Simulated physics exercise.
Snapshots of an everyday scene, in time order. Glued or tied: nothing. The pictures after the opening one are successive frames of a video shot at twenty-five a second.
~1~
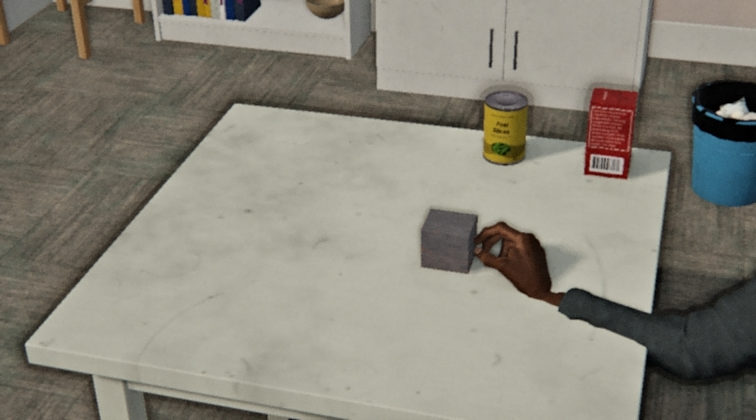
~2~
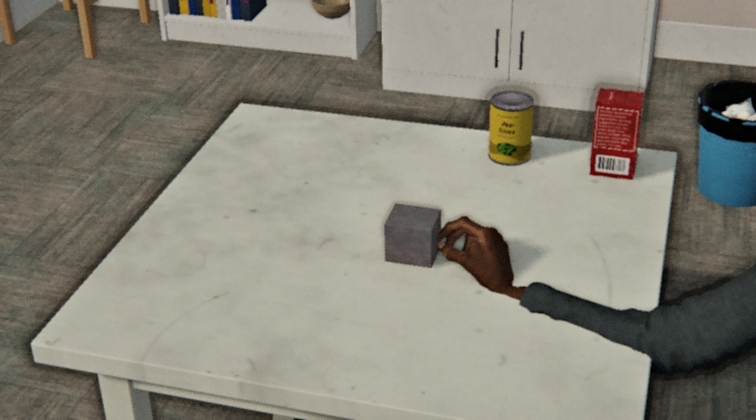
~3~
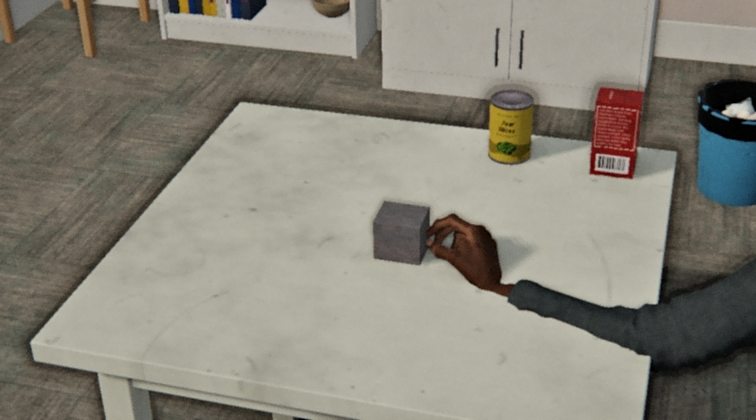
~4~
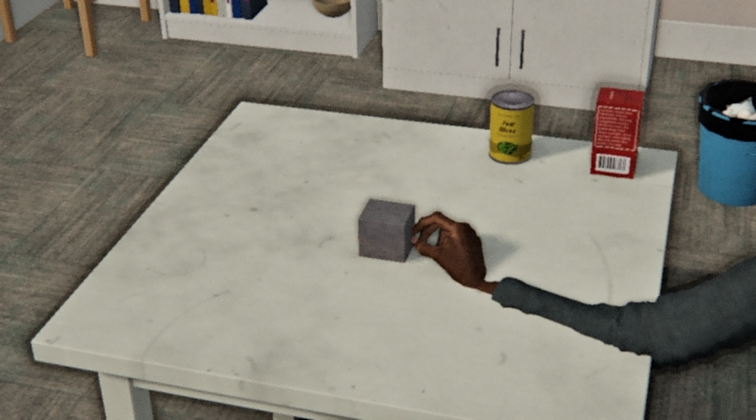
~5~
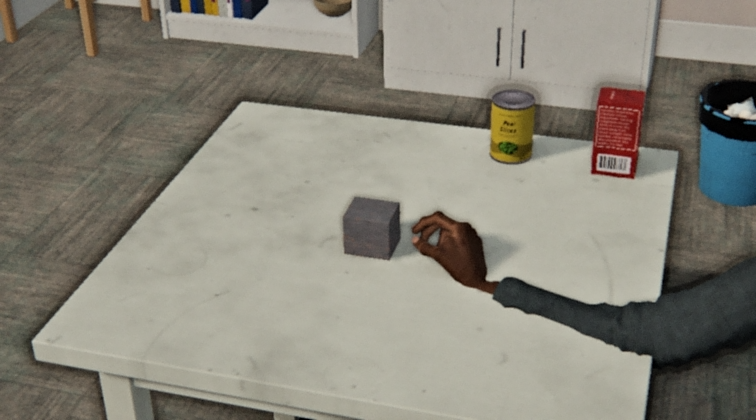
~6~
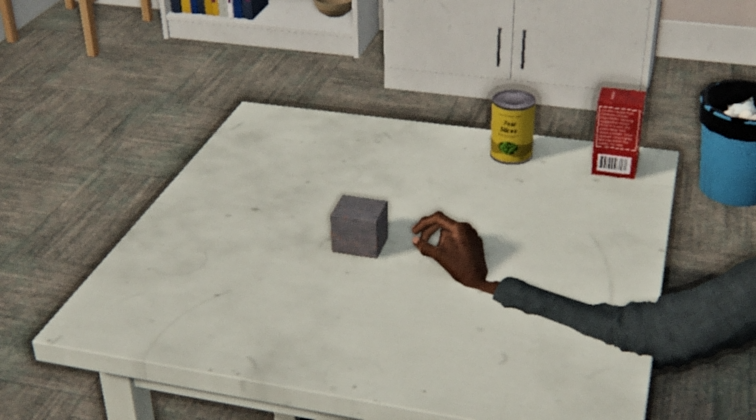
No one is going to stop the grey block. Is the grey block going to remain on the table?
Topside.
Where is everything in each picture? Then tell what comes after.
Under the hand; grey block (449, 241), in the first frame.
Under the hand; grey block (413, 235), in the second frame.
Under the hand; grey block (402, 233), in the third frame.
Grey block (387, 230), in the fourth frame.
Grey block (372, 228) shifted a little, in the fifth frame.
Grey block (360, 226) shifted about its own width, in the sixth frame.
Then, 0.10 s on from there, grey block shifted about its own width near (341, 224).
Then, 0.20 s on from there, grey block resting near (340, 225).
In the end, moved from the start, grey block. At the end, from the last picture's camera, grey block near (340, 224).
